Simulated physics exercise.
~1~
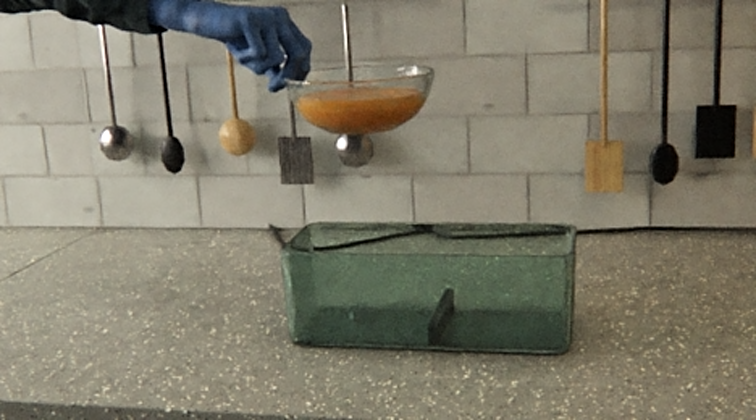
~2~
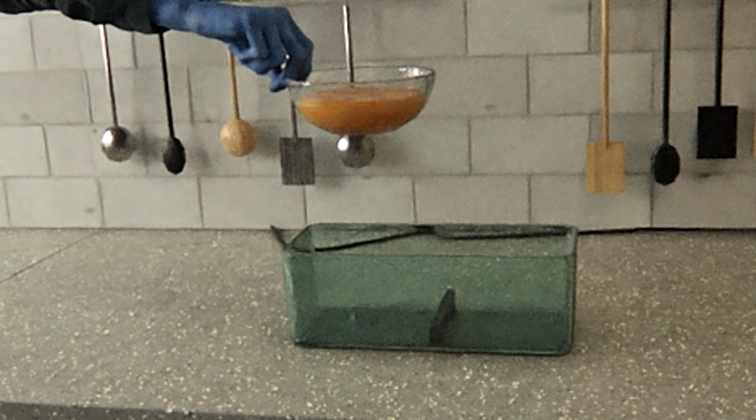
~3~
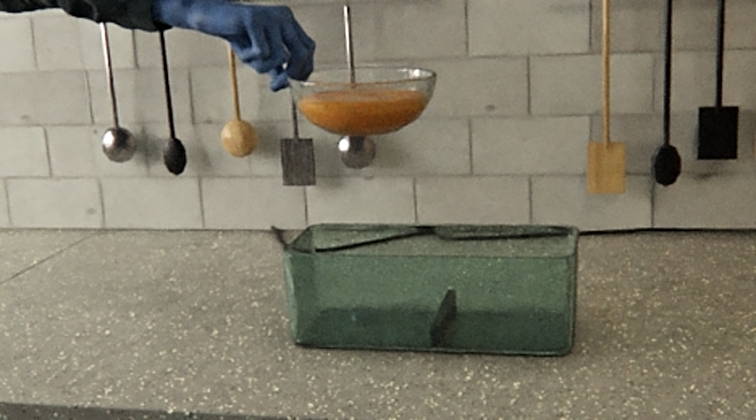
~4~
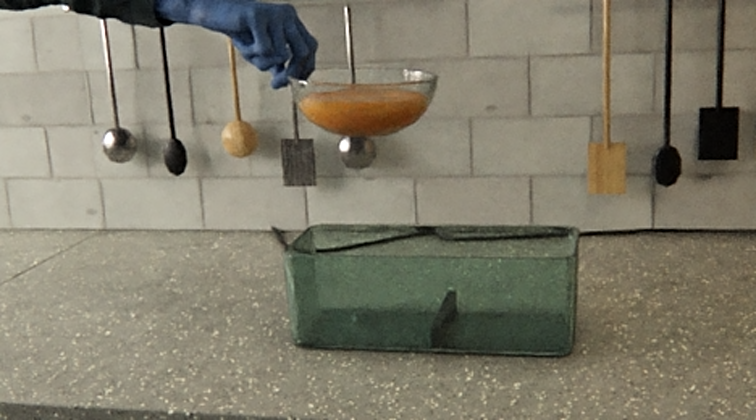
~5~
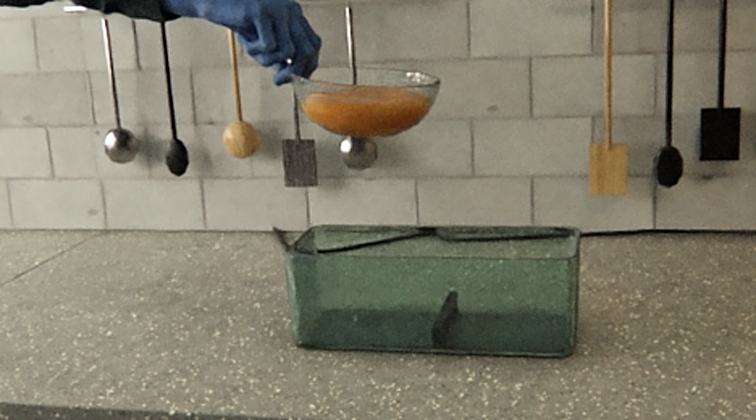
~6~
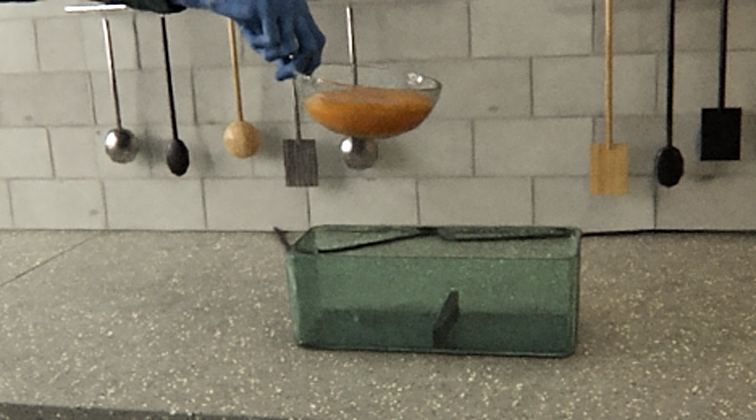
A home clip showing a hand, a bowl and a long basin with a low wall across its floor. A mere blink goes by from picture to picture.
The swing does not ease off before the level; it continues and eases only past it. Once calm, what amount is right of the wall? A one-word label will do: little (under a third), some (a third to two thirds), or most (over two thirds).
Most.
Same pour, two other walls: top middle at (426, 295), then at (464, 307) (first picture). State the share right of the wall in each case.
Roughly 95 % and 70 %.
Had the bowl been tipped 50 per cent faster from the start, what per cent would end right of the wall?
75 per cent or thereabouts.
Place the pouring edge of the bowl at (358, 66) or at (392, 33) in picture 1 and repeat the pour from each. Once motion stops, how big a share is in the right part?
Roughly 15 % and 65 %.
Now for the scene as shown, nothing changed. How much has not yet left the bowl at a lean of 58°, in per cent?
It keeps around 50 per cent at that angle.
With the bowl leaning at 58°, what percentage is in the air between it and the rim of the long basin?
About 40 per cent.
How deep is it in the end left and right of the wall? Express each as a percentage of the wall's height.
Once it settles, the left reaches around 10 and the right around 80.
A moment on, the bowl is tipped part way and 52 per cent is still to pour, 0 is left of the wall and 8 right of it.
Next, the bowl is tipped on its side and 5 per cent is still to pour, 6 is left of the wall and 77 right of it.
Then the bowl is tipped on its side and 0 per cent is still to pour, 14 is left of the wall and 85 right of it.
Later the bowl is tipped on its side and 0 per cent is still to pour, 15 is left of the wall and 84 right of it.
At rest 15 per cent lies left of the wall, 84 right of it and 1 outside.
